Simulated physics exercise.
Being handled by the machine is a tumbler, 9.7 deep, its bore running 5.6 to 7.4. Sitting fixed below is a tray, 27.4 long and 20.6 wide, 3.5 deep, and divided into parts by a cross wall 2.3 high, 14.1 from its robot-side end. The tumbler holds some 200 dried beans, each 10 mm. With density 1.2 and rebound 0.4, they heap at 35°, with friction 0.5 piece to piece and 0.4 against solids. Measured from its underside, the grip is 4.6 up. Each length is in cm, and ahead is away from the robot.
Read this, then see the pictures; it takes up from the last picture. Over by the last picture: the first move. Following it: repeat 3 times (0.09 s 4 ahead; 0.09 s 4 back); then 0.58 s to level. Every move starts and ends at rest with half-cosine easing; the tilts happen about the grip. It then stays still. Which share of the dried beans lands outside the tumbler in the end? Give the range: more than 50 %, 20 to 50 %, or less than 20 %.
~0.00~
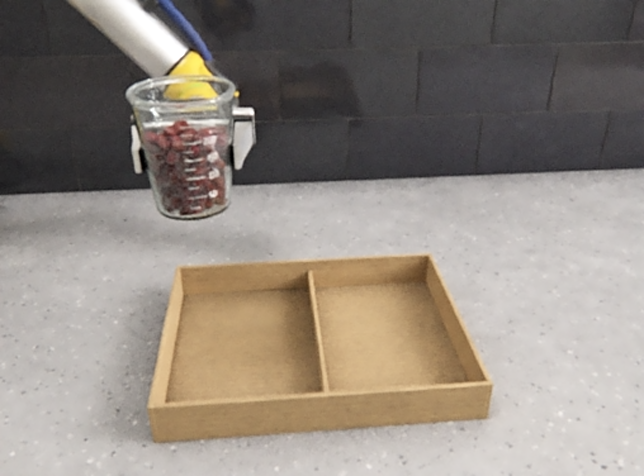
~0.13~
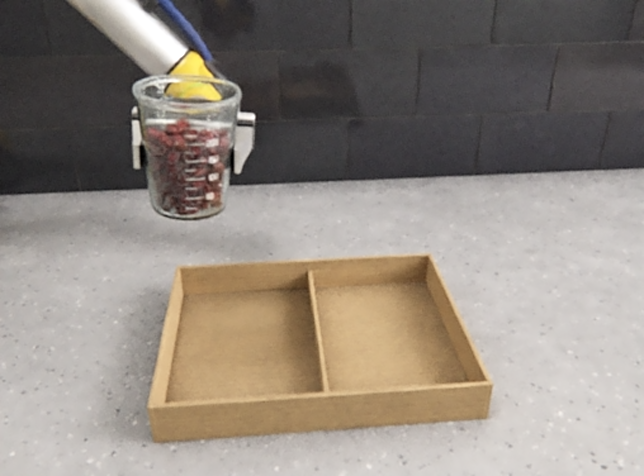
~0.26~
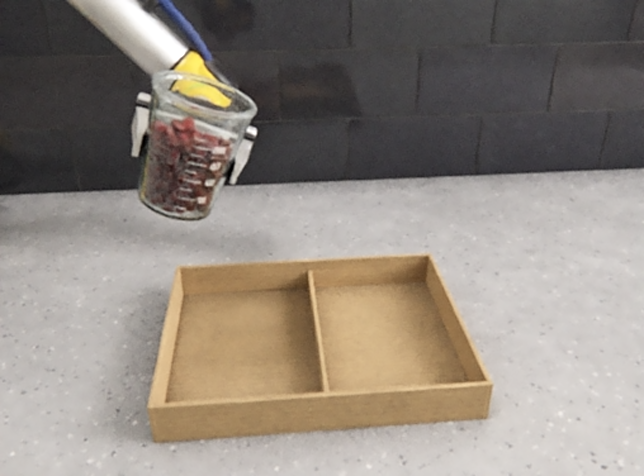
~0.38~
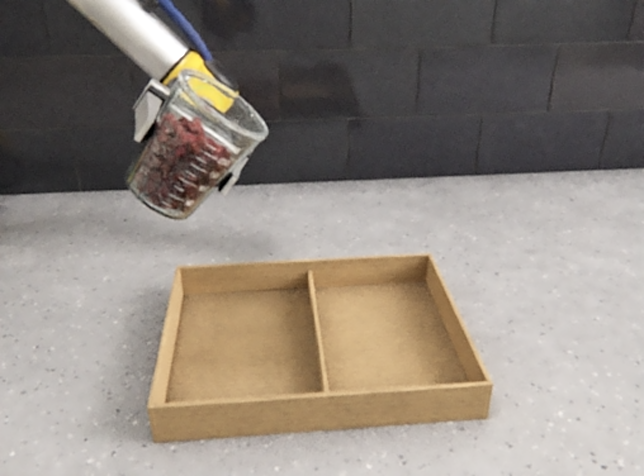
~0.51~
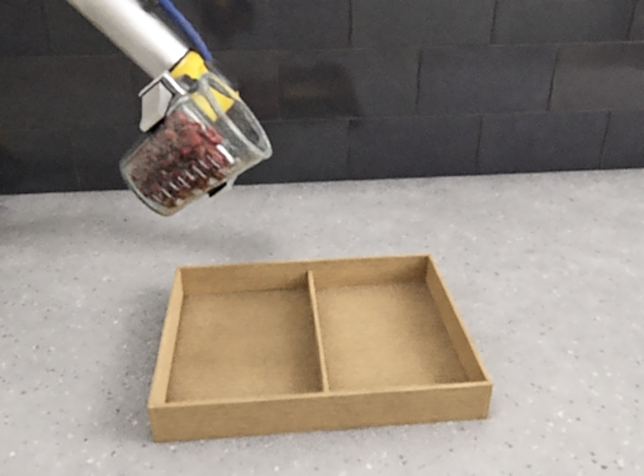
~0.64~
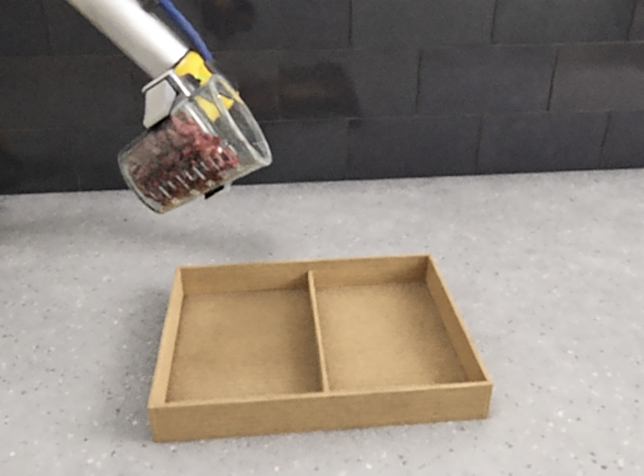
The range is 20 to 50 %.
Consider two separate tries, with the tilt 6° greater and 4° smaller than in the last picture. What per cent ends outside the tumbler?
It would be around 45 and 20 per cent.
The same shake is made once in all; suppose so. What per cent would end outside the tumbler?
15 per cent or so.
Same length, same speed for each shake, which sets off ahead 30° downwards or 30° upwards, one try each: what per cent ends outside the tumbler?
Near 5 and 60 percent respectively.
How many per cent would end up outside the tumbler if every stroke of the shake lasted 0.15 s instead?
I'd expect close to 0 in a hundred.
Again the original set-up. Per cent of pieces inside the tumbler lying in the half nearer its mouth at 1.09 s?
My estimate is near 35 per cent.
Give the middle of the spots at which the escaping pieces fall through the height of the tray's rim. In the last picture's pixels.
Estimated centre near (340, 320) in pixels.
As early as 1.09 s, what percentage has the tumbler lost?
Roughly 25 percent is out.
By 1.09 s, tilted 59° forward, highest piece 22 above the table; 149 in the tumbler, 20 in the far-side part, 3 in the robot-side part, 2 on the table or floor, 23 in flight or on a rim.
By 1.54 s, tilted 19° forward, highest piece 25 above the table; 133 in the tumbler, 45 in the far-side part, 16 in the robot-side part, 3 on the table or floor.
By 1.96 s, level, highest piece 24 above the table; 133 in the tumbler, 46 in the far-side part, 15 in the robot-side part, 3 on the table or floor.
By 3.01 s, level, highest piece 24 above the table; 133 in the tumbler, 46 in the far-side part, 15 in the robot-side part, 3 on the table or floor.
Final count, 133 in the tumbler, 46 in the far-side part, 15 in the robot-side part, 3 on the table or floor. That is 32 % outside the tumbler.
